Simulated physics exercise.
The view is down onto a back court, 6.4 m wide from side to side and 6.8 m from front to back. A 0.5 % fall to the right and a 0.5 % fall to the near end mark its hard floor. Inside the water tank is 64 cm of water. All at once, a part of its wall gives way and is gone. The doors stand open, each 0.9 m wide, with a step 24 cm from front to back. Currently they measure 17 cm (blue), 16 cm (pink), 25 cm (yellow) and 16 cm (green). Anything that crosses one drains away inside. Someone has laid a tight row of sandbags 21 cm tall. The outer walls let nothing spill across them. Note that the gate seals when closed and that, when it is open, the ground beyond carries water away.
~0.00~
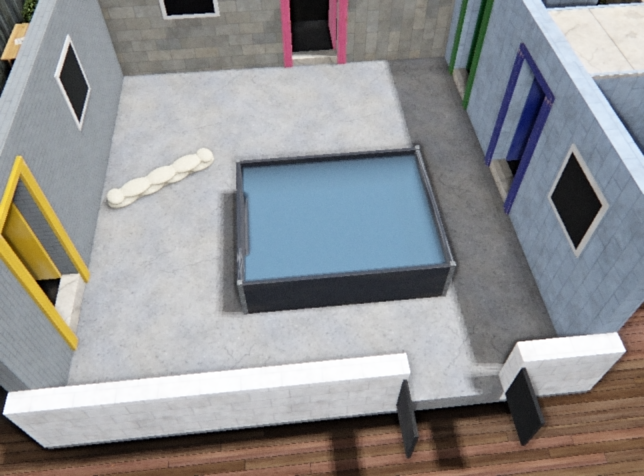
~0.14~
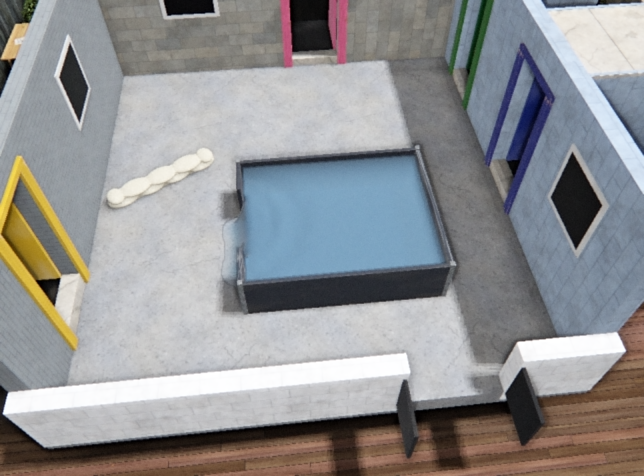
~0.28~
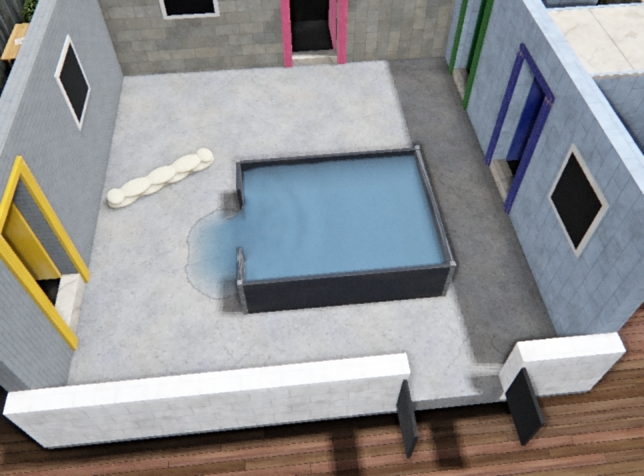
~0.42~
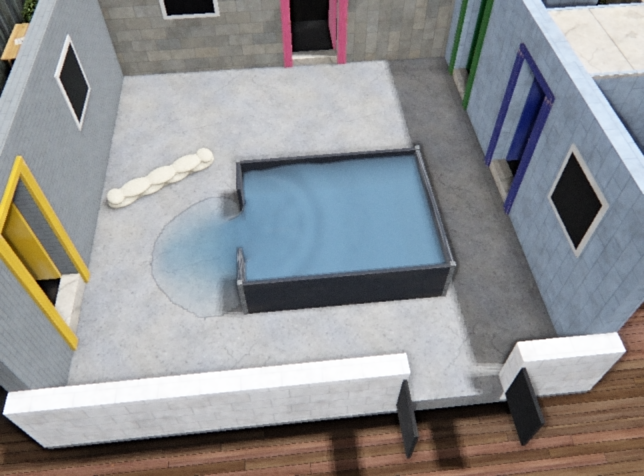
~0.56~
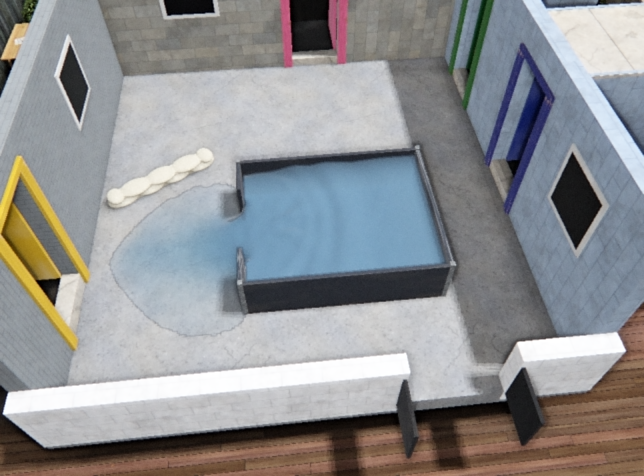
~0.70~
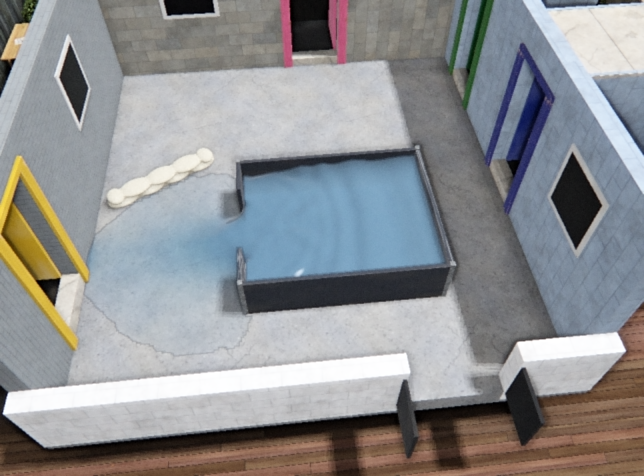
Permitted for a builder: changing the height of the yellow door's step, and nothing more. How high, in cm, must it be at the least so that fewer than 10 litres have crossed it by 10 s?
At least roughly 28 cm high.
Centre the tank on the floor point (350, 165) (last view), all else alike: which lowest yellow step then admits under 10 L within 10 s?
Then it needs to be around 18 cm high.
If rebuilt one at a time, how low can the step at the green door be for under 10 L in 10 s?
Green door, minimum about 7.5 cm.
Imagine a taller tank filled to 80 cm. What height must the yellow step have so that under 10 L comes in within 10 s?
Roughly 36 centimetres would do it.
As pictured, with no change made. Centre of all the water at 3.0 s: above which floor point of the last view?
Approximately (256, 257).
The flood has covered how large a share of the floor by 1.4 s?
Wet share: Near 20 %.
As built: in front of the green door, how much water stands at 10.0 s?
It comes to about 13.5 centimetres deep.
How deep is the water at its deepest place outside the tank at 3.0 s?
38 cm.
After 1.4 s water covers 20 % of the floor, deepest (38 cm) near (238, 248); 31 cm at the yellow door, 2 litres in over its 25 cm step.
After 3.0 s water covers 40 % of the floor, deepest (38 cm) near (62, 417); 29 cm at the yellow door, 24 litres in over its 25 cm step.
After 10.0 s water covers 95 % of the floor, deepest (16 cm) near (509, 372); 14 cm at the yellow door, 30 litres in over its 25 cm step.
At the yellow door as built, the water arrived by 0.8 s and peaked near 32 cm at 2.0 s.
Run again over the same 10 s with other heights there, 35 litres in over 24.5 cm, 1 litre over 33 cm. The limit of 10 litres is kept from about 28 cm up.
